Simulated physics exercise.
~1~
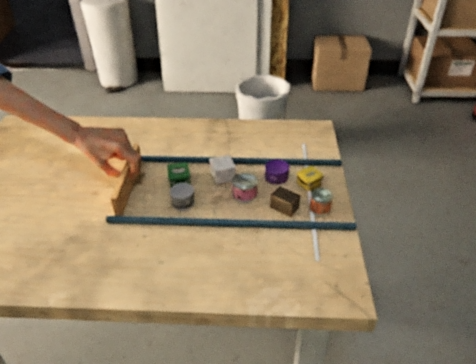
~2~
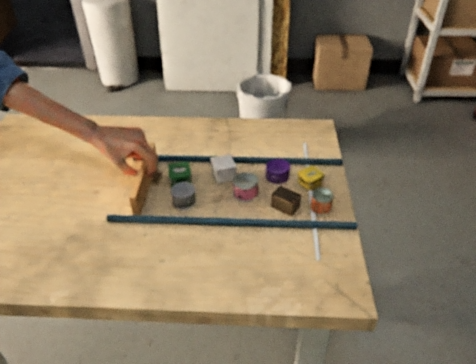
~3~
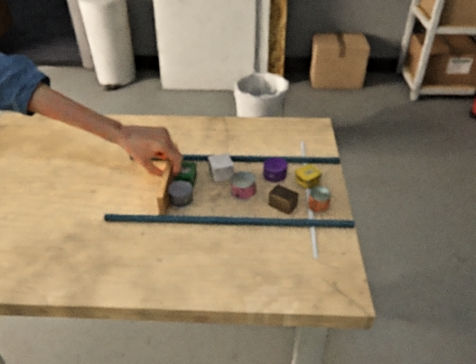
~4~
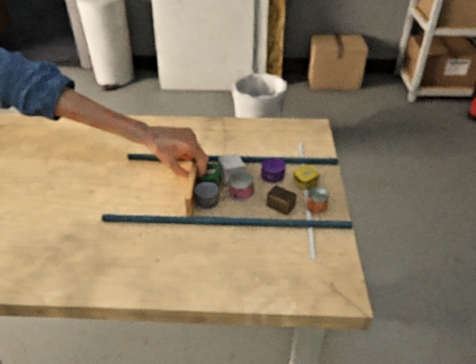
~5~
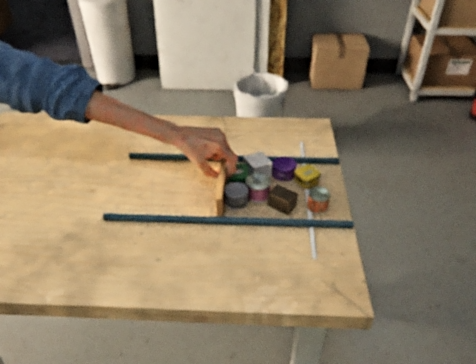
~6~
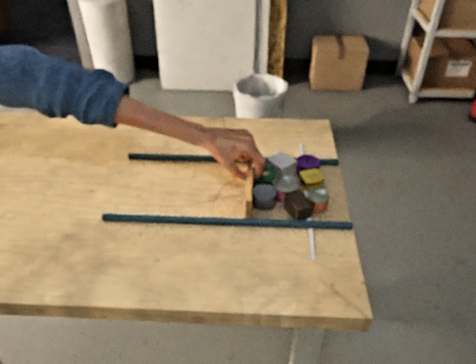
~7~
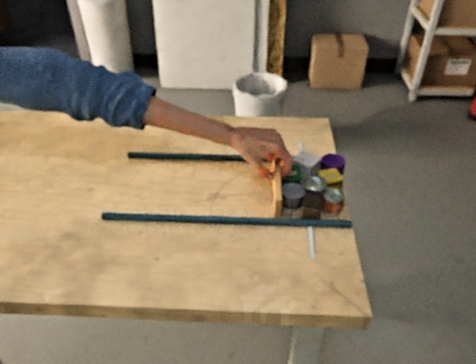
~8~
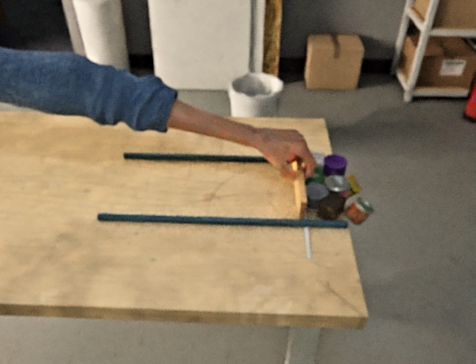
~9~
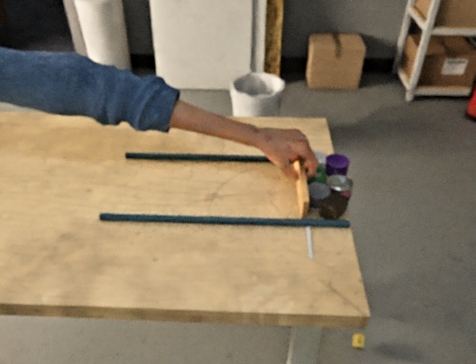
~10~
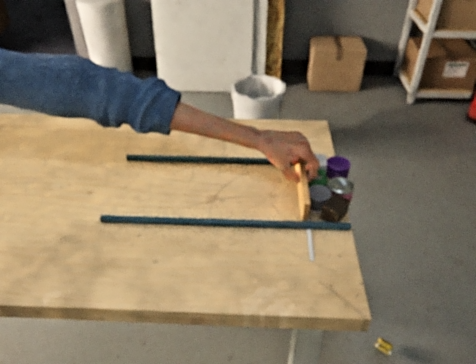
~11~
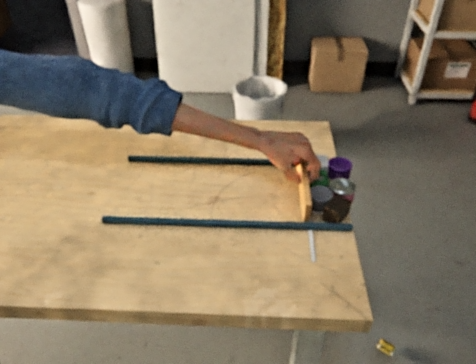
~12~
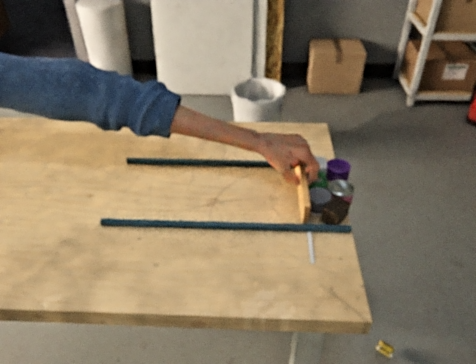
At the start, a hand holds an upright wooden board at the left of a channel between two dark rails, with a loose group of small tins, cases and blocks ahead of it near the table's end. The hand slides the board steadily right, reaching the green case and grey tin first and bunching the pieces together. The crowded group is pushed to the table's edge, where the orange tin and yellow case tip outward. Both go over, and the board stops. The yellow case ends up on the floor, while the rest stay packed against the board at the edge.
